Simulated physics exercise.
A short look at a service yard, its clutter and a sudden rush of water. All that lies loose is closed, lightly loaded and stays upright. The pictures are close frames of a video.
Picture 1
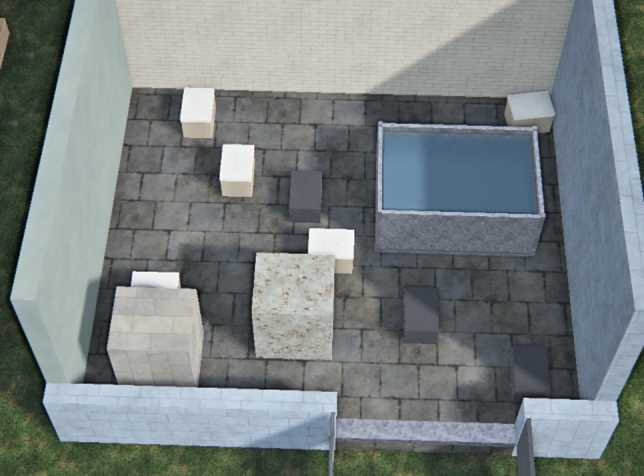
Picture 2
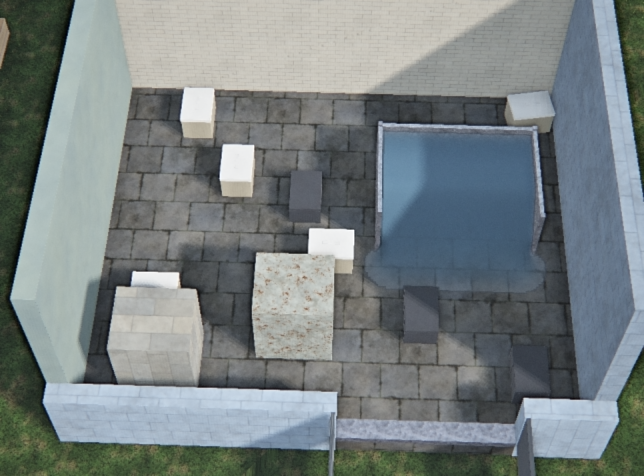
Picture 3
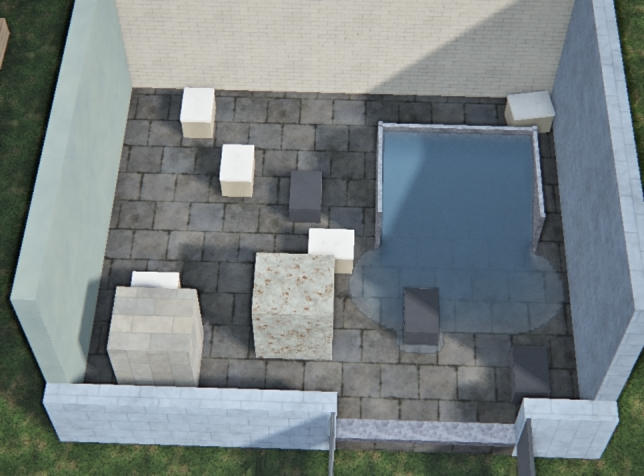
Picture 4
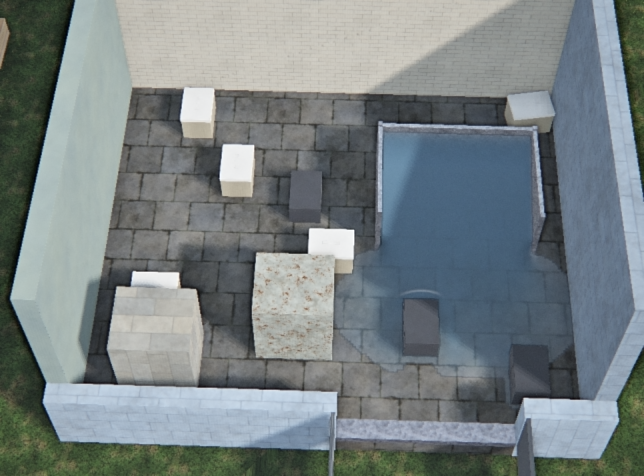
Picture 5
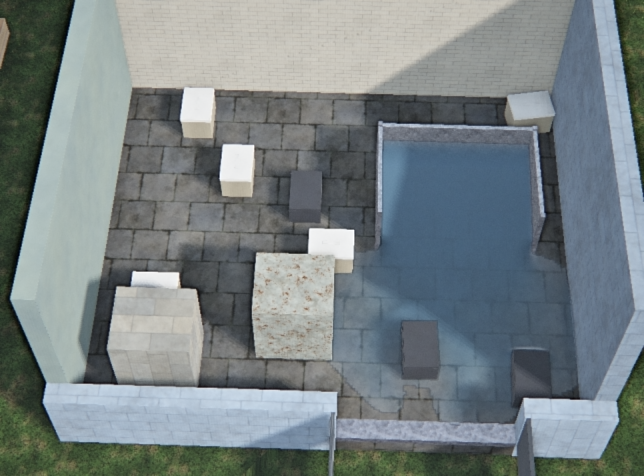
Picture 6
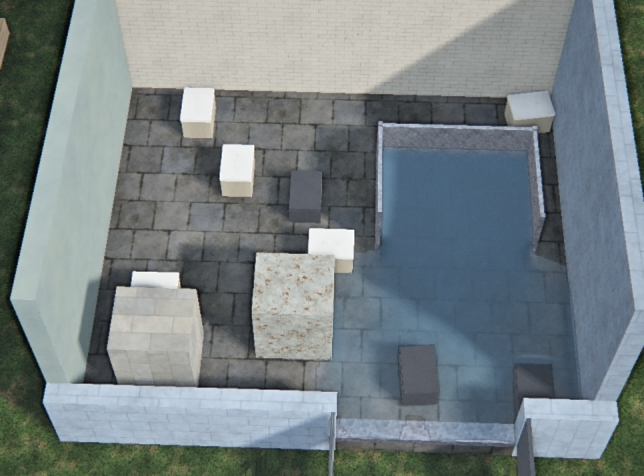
Water fills a raised tank in a walled paved yard of scattered blocks, then pours out as the tank's front side disappears. It spreads across the paving around a dark crate and reaches the low front wall, pushing that crate toward the wall while another at the right shifts slightly.
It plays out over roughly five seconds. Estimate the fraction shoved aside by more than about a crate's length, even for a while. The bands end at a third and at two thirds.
That comes to not even a third.
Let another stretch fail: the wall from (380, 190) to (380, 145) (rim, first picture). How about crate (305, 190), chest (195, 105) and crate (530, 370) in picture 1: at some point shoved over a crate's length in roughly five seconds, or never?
One after the other: Shifted that much, pushed that far, never so far.
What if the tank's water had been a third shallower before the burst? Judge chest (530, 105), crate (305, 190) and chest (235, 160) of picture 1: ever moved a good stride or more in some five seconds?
One after the other: Never so far, short of that, short of that.
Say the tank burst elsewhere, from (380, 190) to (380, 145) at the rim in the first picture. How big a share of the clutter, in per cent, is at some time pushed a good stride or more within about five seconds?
Some 40 per cent.
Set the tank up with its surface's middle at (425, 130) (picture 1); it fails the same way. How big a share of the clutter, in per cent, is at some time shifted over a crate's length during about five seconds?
Some 40 per cent.
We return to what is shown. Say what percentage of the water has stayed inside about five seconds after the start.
Close to 40 %.
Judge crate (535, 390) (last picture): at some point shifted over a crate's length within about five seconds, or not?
For that one: That far or more.
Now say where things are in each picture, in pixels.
A crate at (422, 309), on the bottom; a crate at (531, 369) rests on the ground; 0 of 8 have shifted, in the first picture.
A crate at (422, 309) rests on the ground; a crate at (531, 369) rests on the ground; 0 of 8 have shifted, in the second picture.
A crate at (422, 310) rests on the ground; a crate at (531, 369), on the bottom; 0 of 8 have shifted, in the third picture.
A crate at (422, 321), on the bottom, close to its start; a crate at (531, 369) rests on the ground; 1 of 8 have shifted, in the fourth picture.
A crate at (421, 344), on the bottom, a stride from its start; a crate at (532, 374), on the bottom, close to its start; 2 of 8 have shifted, in the fifth picture.
A crate at (419, 369) rests on the ground, a stride from its start; a crate at (535, 388), on the bottom, close to its start; 2 of 8 have shifted, in the sixth picture.
A moment on, 1 of 8 are well off their spots; 1 afloat.
Next, 2 of 8 are well off their spots; 1 afloat.
Later, 2 of 8 are well off their spots; 0 afloat.
In the end, 2 of 8 are well off their spots, and 2 have been at some point; 0 afloat.
